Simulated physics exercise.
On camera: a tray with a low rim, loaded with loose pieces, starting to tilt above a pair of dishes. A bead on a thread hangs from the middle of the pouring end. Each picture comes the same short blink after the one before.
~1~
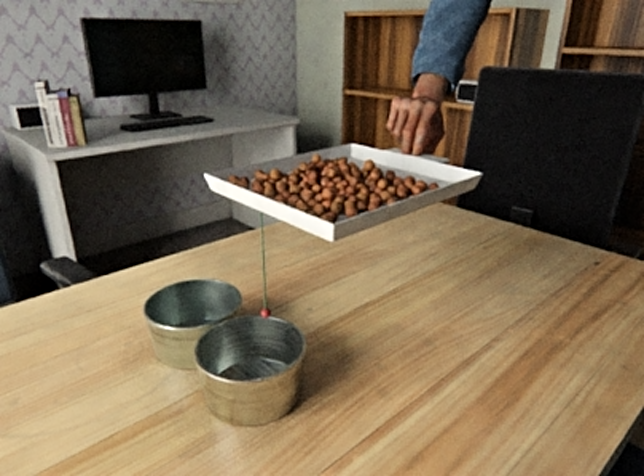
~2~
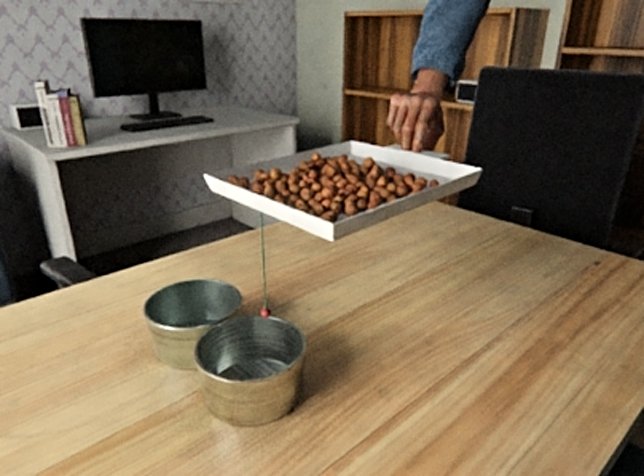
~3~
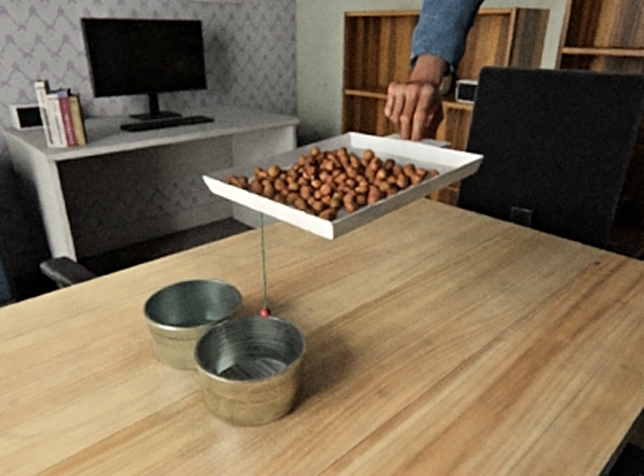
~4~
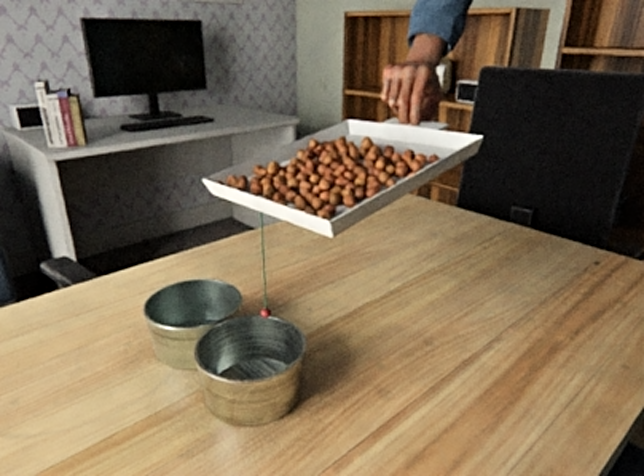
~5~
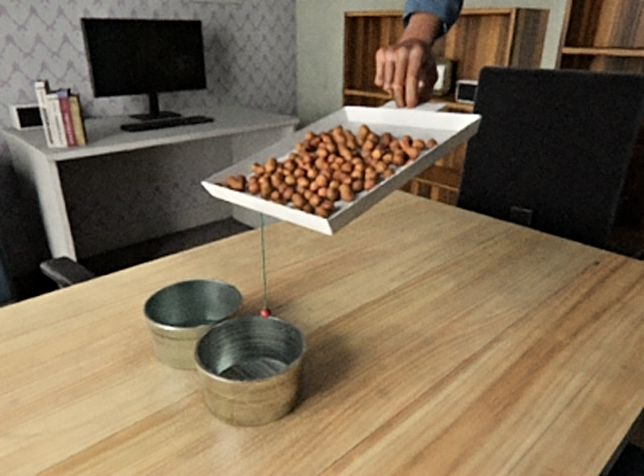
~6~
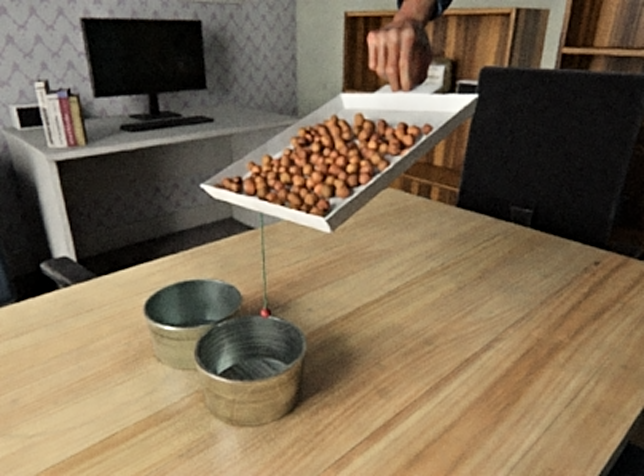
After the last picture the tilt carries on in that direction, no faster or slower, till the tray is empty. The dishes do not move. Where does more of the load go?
It favours the left dish.
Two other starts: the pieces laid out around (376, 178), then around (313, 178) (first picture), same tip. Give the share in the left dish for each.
About 50 and 50 per cent.
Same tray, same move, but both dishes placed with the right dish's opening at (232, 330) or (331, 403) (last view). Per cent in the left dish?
Near 40 % and 20 %.
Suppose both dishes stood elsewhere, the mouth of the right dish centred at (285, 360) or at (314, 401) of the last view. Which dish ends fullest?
The first try: The left-hand dish. The second: The left dish.
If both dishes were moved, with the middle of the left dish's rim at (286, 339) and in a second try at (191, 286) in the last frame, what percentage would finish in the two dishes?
In turn 0 and 60 in a hundred.
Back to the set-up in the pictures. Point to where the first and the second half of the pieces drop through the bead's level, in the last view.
Around (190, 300) and then (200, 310).
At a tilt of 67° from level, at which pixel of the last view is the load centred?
Close to (260, 155).
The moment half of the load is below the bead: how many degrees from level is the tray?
At about 110°.
Soon, tray tipped steeply; nearly all on the tray; a stray few in the air.
A while on, tray tipped past a quarter turn; about a quarter on the tray; a stray few in the right dish; about a third in the left dish; a stray few outside both; about a third in the air.
Towards the end, tray tipped past a quarter turn; about a quarter in the right dish; about two thirds in the left dish; about a quarter outside both.
Finally, tray tipped past a quarter turn; about a quarter in the right dish; about two thirds in the left dish; about a quarter outside both.
